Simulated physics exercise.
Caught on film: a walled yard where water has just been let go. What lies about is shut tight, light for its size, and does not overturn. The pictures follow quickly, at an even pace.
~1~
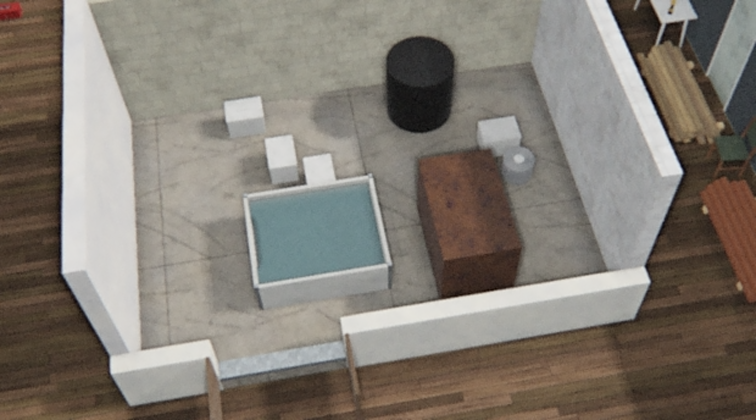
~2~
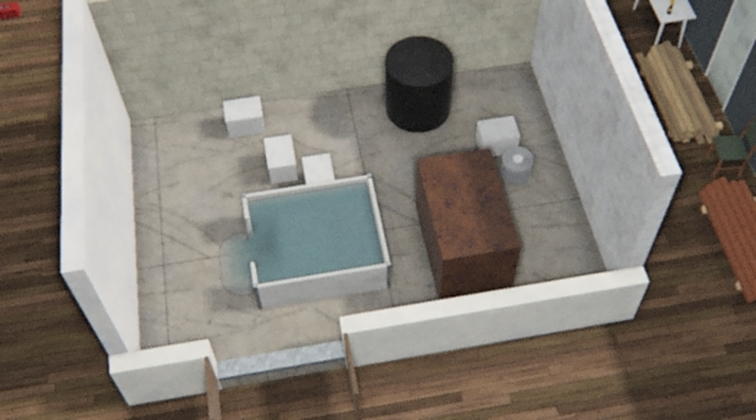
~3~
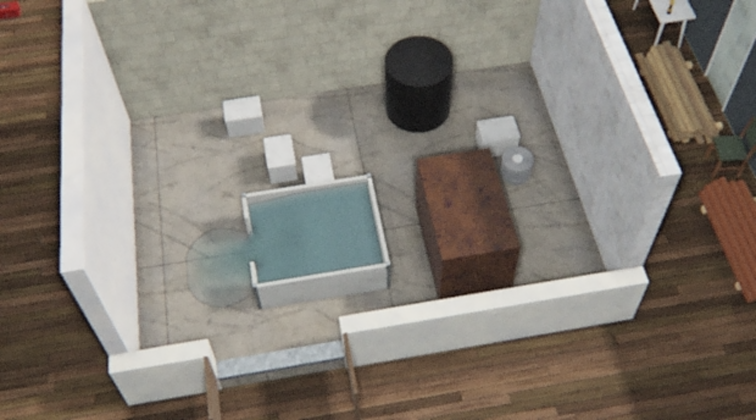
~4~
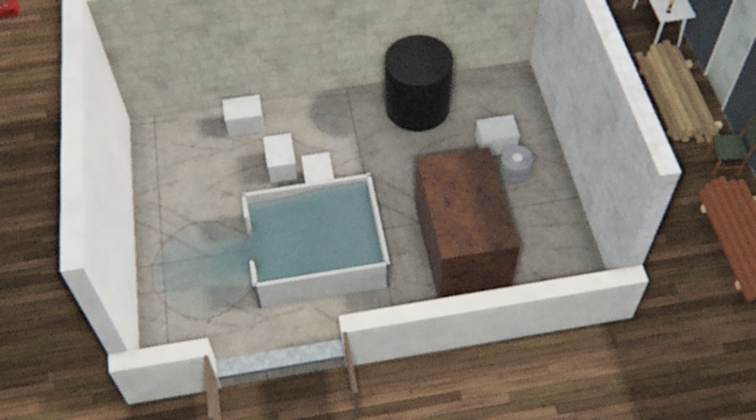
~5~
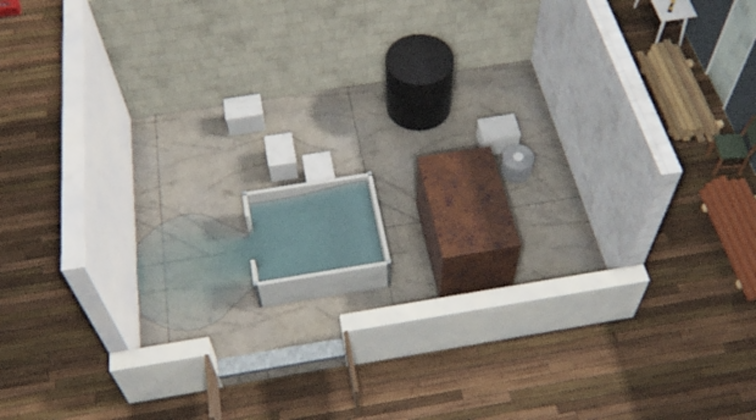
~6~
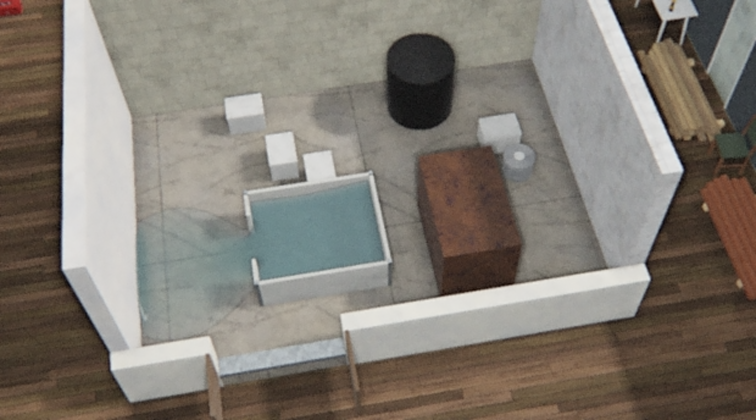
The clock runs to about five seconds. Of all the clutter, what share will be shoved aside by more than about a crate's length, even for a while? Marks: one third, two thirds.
Share: Not even a third.
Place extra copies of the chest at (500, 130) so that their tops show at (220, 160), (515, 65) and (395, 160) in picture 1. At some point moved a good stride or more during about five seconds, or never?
One after the other: Short of that, not that far, short of that.
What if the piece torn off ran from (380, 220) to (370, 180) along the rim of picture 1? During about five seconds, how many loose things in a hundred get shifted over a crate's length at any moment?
Roughly 40 per cent.
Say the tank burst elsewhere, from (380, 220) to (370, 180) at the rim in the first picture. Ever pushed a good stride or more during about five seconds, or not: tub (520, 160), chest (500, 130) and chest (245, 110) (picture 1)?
In turn: Moved that far, moved that far, less than that.
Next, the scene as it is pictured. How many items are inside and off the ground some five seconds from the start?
I count 0.
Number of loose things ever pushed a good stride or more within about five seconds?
0 of them.
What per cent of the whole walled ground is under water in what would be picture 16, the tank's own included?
Some 30 per cent.
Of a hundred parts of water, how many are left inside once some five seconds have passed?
About 96 per cent.
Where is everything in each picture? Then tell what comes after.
A chest at (319, 171) rests on the ground; a chest at (500, 129), on the bottom; 0 of 5 have shifted, in the first frame.
A chest at (318, 171), on the bottom; a chest at (499, 129) rests on the ground; 0 of 5 have shifted, in the second frame.
A chest at (318, 170), on the bottom; a chest at (498, 129) rests on the ground; 0 of 5 have shifted, in the third frame.
A chest at (318, 169), on the bottom; a chest at (498, 128) rests on the ground; 0 of 5 have shifted, in the fourth frame.
A chest at (319, 169) rests on the ground; a chest at (499, 127) rests on the ground; 0 of 5 have shifted, in the fifth frame.
A chest at (320, 168), on the bottom; a chest at (500, 126) rests on the ground; 0 of 5 have shifted, in the sixth frame.
A moment on, 0 of 5 are well off their spots; 0 afloat.
Next, 0 of 5 are well off their spots; 0 afloat.
Later, 0 of 5 are well off their spots; 0 afloat.
In the end, 0 of 5 are well off their spots, and 0 have been at some point; 0 afloat.
